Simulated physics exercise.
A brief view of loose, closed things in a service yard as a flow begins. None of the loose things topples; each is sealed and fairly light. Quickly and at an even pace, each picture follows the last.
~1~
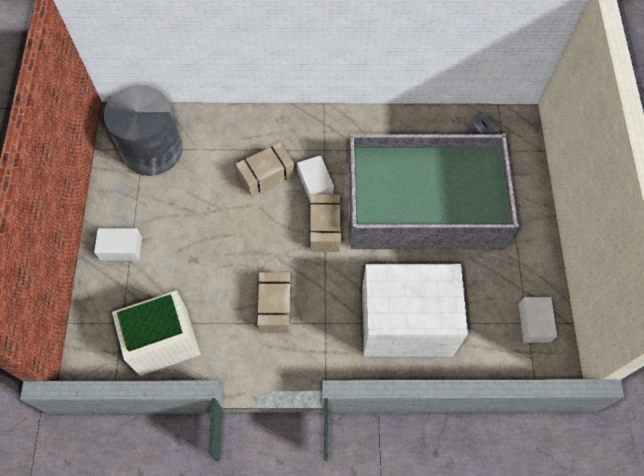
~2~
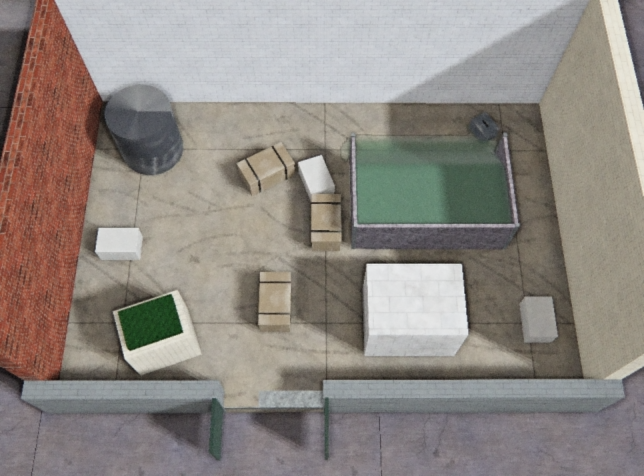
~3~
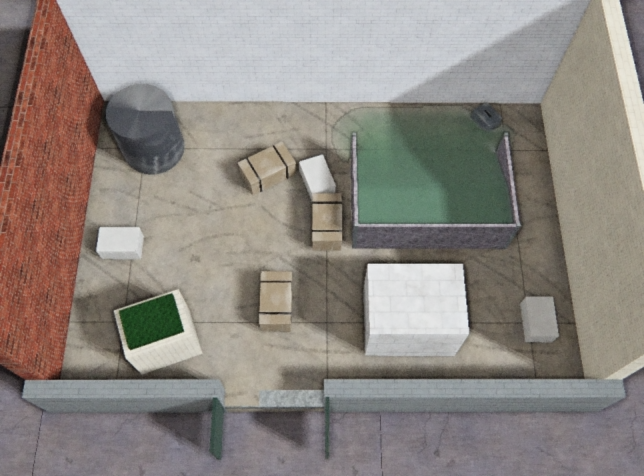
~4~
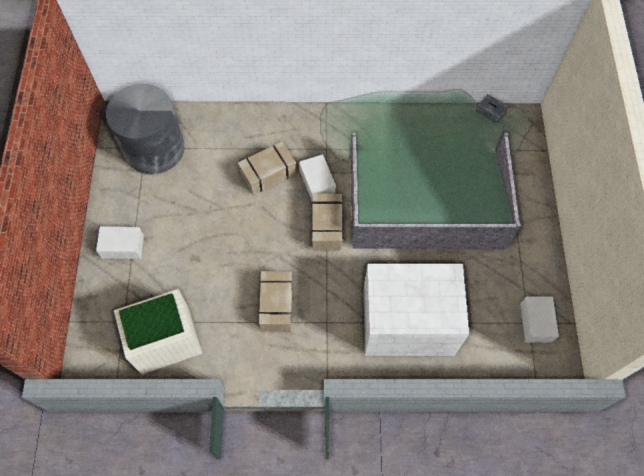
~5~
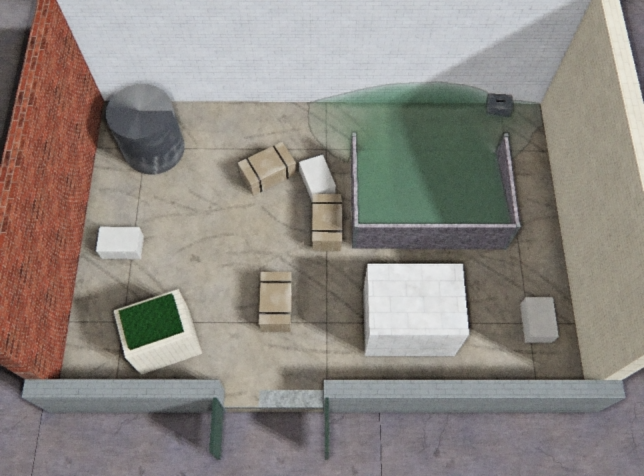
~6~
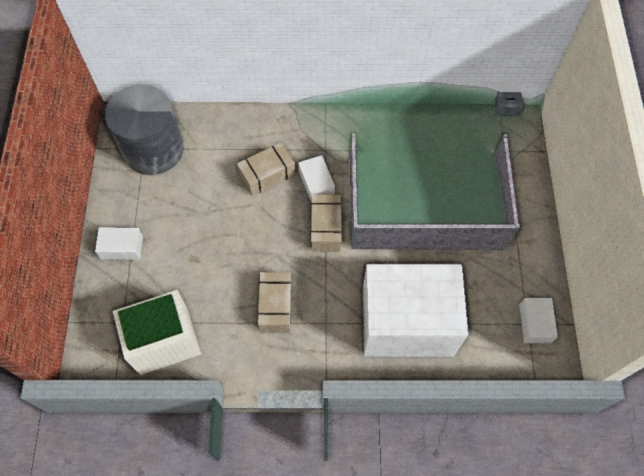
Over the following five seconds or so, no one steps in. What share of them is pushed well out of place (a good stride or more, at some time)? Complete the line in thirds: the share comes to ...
The share comes to between one and two thirds.
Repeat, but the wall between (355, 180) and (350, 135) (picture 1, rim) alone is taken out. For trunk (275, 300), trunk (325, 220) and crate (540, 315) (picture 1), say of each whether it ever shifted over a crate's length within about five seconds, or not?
Outcome by item - short of that distance / short of that distance / short of that distance.
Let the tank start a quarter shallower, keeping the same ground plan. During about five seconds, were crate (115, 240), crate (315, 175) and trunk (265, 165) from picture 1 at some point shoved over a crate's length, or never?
Object 1: Passed the mark. Object 2: Stayed below the mark. Object 3: Stayed below the mark.
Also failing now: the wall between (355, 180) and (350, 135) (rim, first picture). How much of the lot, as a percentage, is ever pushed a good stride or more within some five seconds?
Close to 40 in a hundred.
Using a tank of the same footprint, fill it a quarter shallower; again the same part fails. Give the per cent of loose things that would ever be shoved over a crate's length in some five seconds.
Share moved that far: Approx. 40 %.
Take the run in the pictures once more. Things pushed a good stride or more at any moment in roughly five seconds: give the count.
By my reckoning the answer is 4.
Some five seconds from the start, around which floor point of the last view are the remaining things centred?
That works out to about (294, 288) on the floor.
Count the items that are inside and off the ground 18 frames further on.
The count is 1.
A moment on, 1 of 7 are well off their spots; 1 afloat.
Next, 1 of 7 are well off their spots; 0 afloat.
Later, 4 of 7 are well off their spots; 1 afloat.
In the end, 4 of 7 are well off their spots, and 4 have been at some point; 2 afloat.
